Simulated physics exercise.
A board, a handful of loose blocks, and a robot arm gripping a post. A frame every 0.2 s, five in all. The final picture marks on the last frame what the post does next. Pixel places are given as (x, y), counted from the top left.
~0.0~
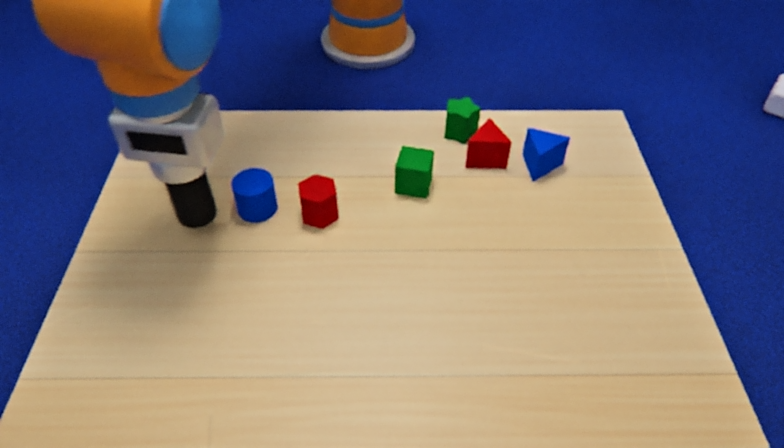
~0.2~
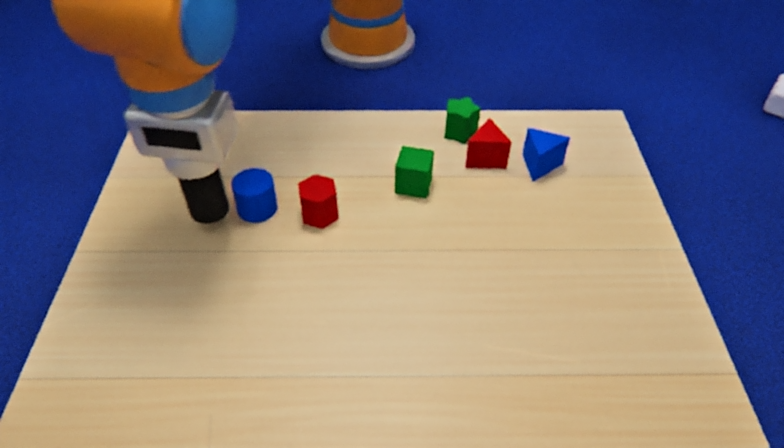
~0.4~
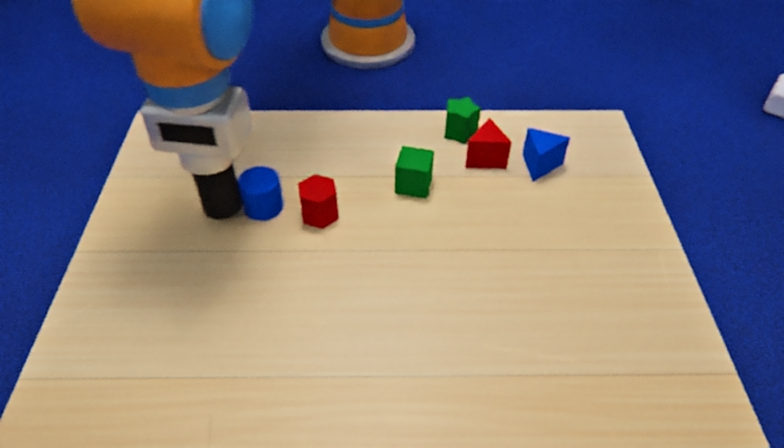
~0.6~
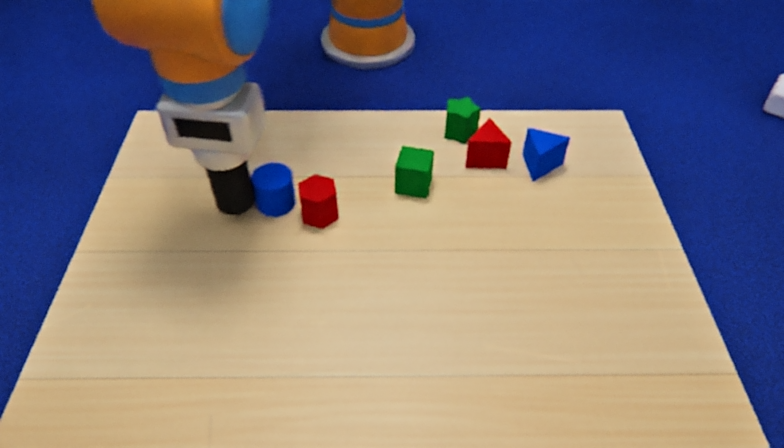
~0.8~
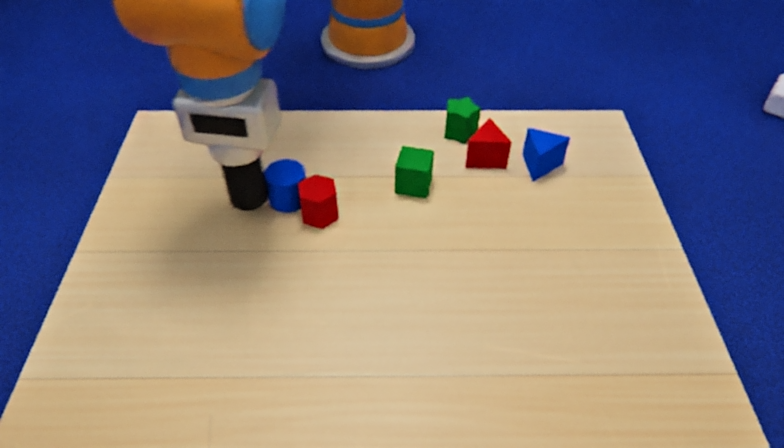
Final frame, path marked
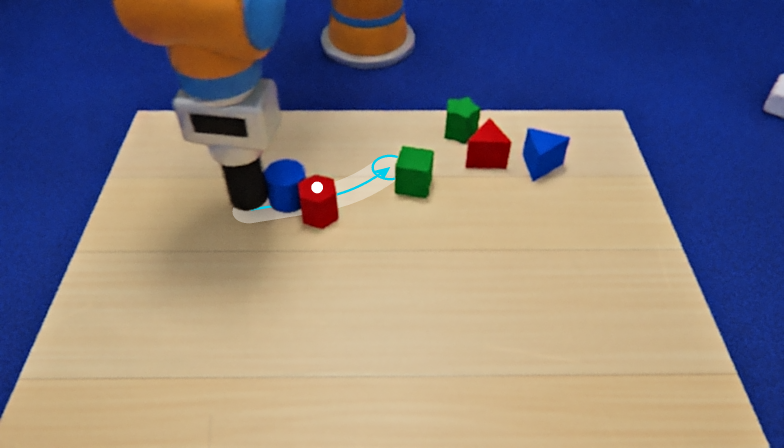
To begin with, a robot arm holds a dark post just left of a blue cylinder, with red, green and blue blocks spread to the right. The post moves right, meets the cylinder and pushes it a short way right and slightly back, close beside the red six-sided block.
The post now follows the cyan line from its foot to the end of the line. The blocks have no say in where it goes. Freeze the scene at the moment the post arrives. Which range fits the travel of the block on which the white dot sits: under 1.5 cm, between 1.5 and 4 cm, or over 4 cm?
Overall it shifts between 1.5 and 4 cm.
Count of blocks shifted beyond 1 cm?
2 blocks.
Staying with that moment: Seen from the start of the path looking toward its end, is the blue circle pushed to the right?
In short: No.
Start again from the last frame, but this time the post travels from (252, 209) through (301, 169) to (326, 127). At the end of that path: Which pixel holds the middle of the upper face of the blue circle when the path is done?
Around (330, 154).
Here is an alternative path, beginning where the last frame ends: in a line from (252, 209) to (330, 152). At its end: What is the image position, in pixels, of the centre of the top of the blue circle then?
The middle of its upper face should be somewhere near (337, 154).
Path on the board, from (252, 209) via (303, 201) and (352, 189), ending at (390, 167); the dot is on the red six-sided block.
The first path, step by step. One third of the way, post at (302, 189); blue circle at (328, 155); red six-sided block at (331, 190), turned 25° clockwise.
Two thirds of the way, post at (352, 177); blue circle at (355, 137); red six-sided block at (346, 192), turned 75° clockwise.
At the end, post at (390, 156); blue circle at (365, 124); red six-sided block at (346, 192), turned 75° clockwise; green square block at (417, 157), turned 10° clockwise.
